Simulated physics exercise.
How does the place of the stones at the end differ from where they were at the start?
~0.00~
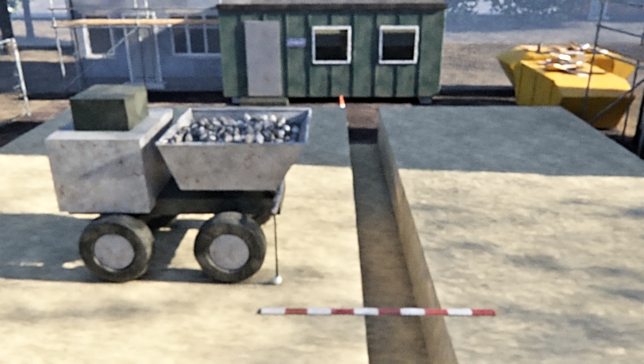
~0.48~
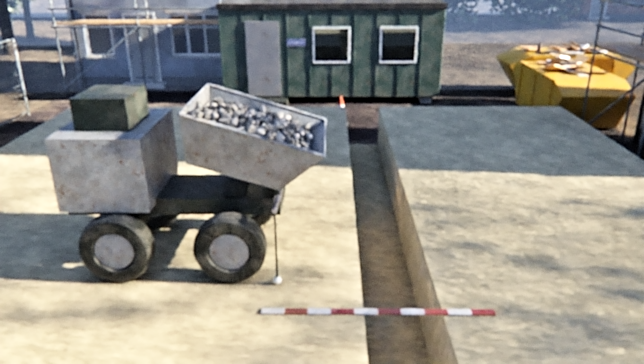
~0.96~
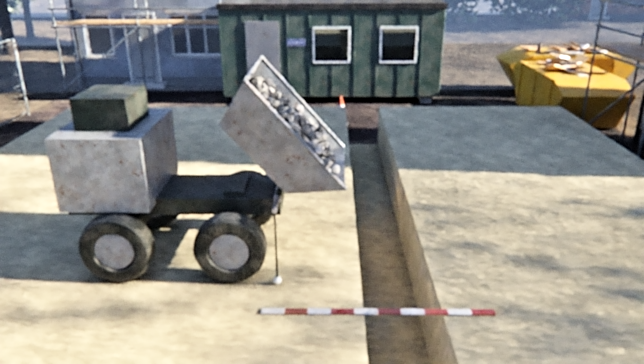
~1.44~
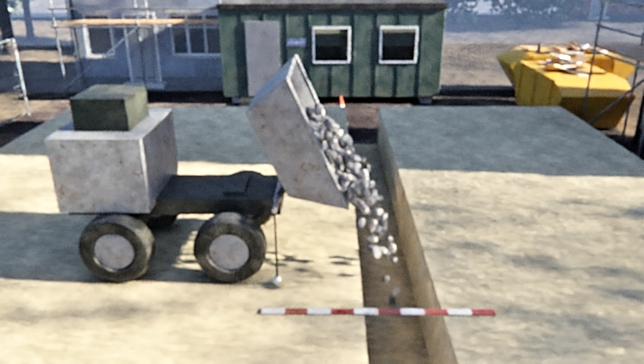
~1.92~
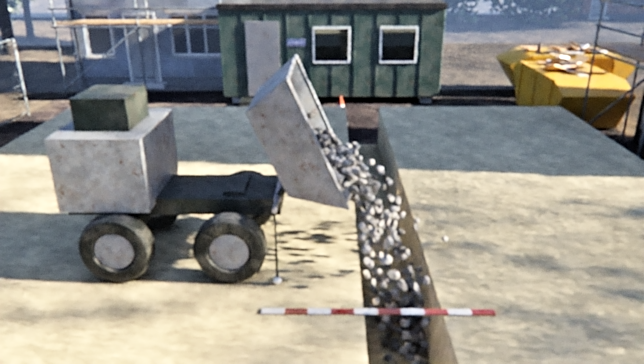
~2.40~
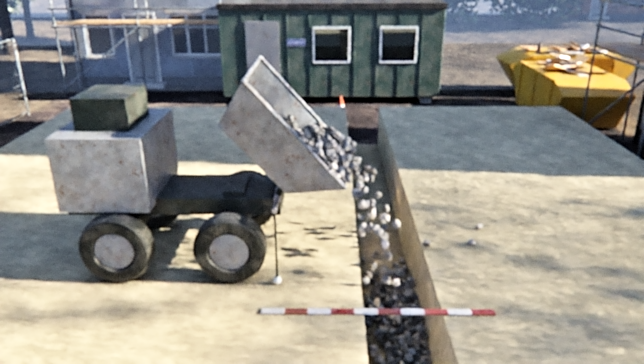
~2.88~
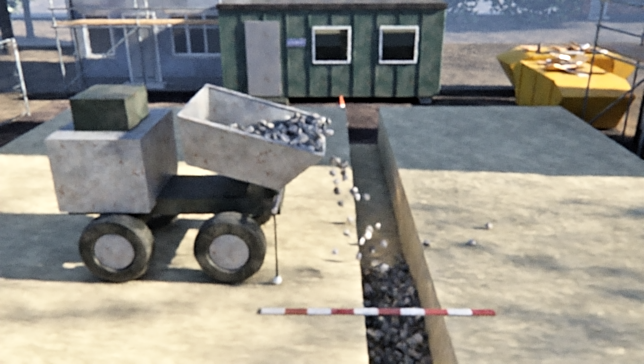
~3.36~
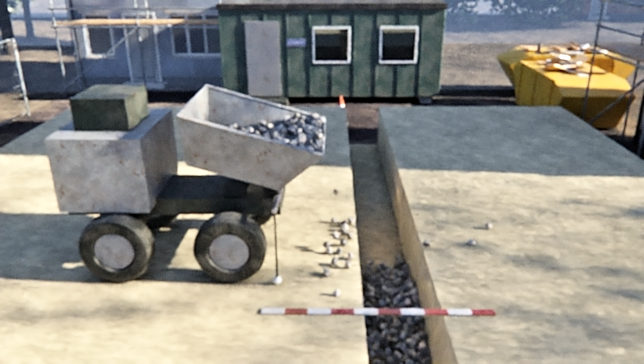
At the start the stones are all heaped in the dumper's skip. At the end many are still in the skip, but a large share lies lower and to the right in the trench, with a few scattered on the ground beside it.
The grey skip of a small four-wheeled dumper, heaped with grey stones, starts tipping to the right toward a narrow trench. It tilts steeply while the load stays inside at first, then the stones slide over the lower edge and pour into the trench beside a red and white staff. The skip stays steep as more stones tumble down, then swings back while a thinning stream still falls. It stops at a slight tilt with a good part of the load still inside. Dark stones line the near part of the trench, and a few lie scattered on the ground on both sides.
